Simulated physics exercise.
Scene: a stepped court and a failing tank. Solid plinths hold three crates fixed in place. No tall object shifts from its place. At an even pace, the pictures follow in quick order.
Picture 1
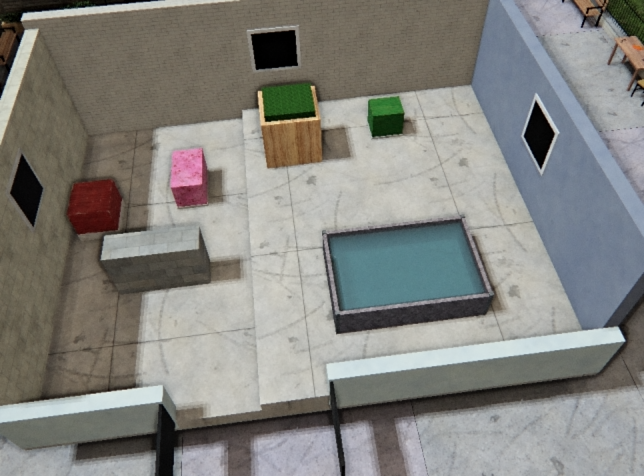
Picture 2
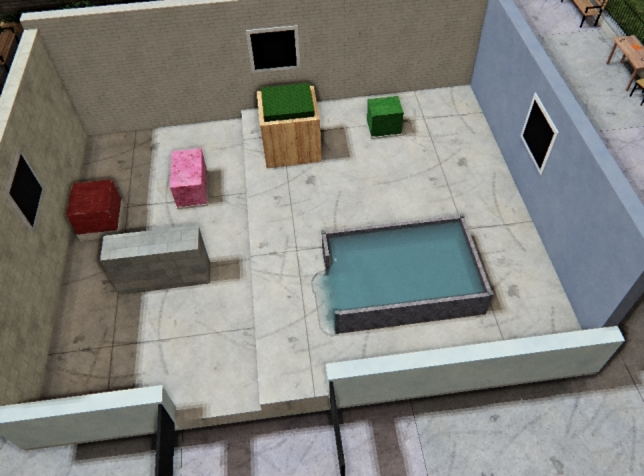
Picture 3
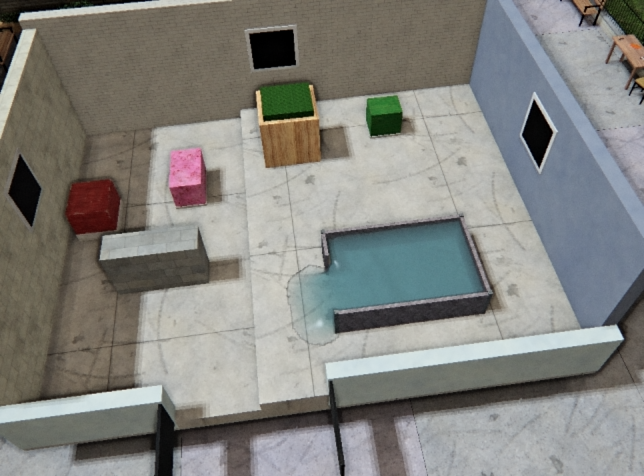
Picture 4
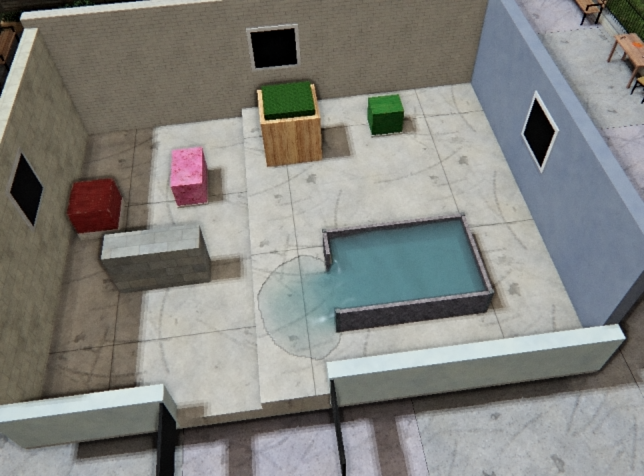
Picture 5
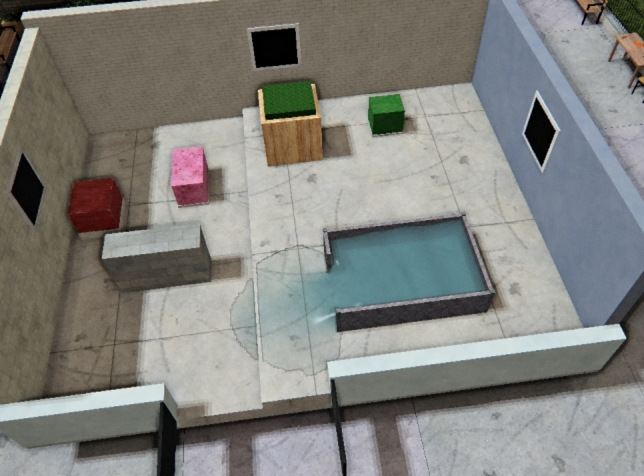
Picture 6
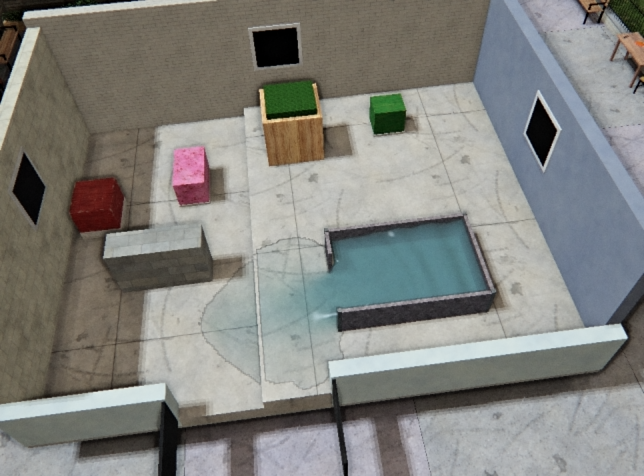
Water pours from the left side of a dark-walled tank and spreads left across the pale floor.
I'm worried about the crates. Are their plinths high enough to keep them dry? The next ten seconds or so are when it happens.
Red crate: Dry; green crate: Dry; pink crate: Wet.
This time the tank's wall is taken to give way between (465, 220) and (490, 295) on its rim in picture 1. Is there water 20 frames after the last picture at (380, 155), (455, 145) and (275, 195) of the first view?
Going through them in turn: Reached by the flood, then reached by the flood, then still unsoaked.
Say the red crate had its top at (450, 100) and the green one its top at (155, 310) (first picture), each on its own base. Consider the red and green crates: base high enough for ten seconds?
First red: It keeps clear; then green: It is dampened.
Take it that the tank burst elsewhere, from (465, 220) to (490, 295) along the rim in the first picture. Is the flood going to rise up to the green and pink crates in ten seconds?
In that case the green crate is flooded and the pink crate is never flooded.
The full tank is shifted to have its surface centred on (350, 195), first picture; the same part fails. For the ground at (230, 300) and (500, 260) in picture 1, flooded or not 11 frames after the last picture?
The first spot is inundated and the second is not reached.
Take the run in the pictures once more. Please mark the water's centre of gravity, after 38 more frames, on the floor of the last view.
Centre: Close to (214, 295).
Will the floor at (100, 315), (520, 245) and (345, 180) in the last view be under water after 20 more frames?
Going through them one by one, the first is waterlogged, the second spared and the third spared.
A moment on, water covers 20 % of the floor; the red crate not reached, the green crate not reached, the pink crate not reached.
Next, water covers 25 % of the floor; the red crate not reached, the green crate not reached, the pink crate not reached.
Then, water covers 30 % of the floor; the red crate water round its plinth, the green crate not reached, the pink crate water round its plinth.
Later, water covers 40 % of the floor; the red crate water round its plinth, the green crate not reached, the pink crate water round its plinth.
In the end, water covers 45 % of the floor; the red crate stayed above the water, the green crate stayed above the water, the pink crate was topped.
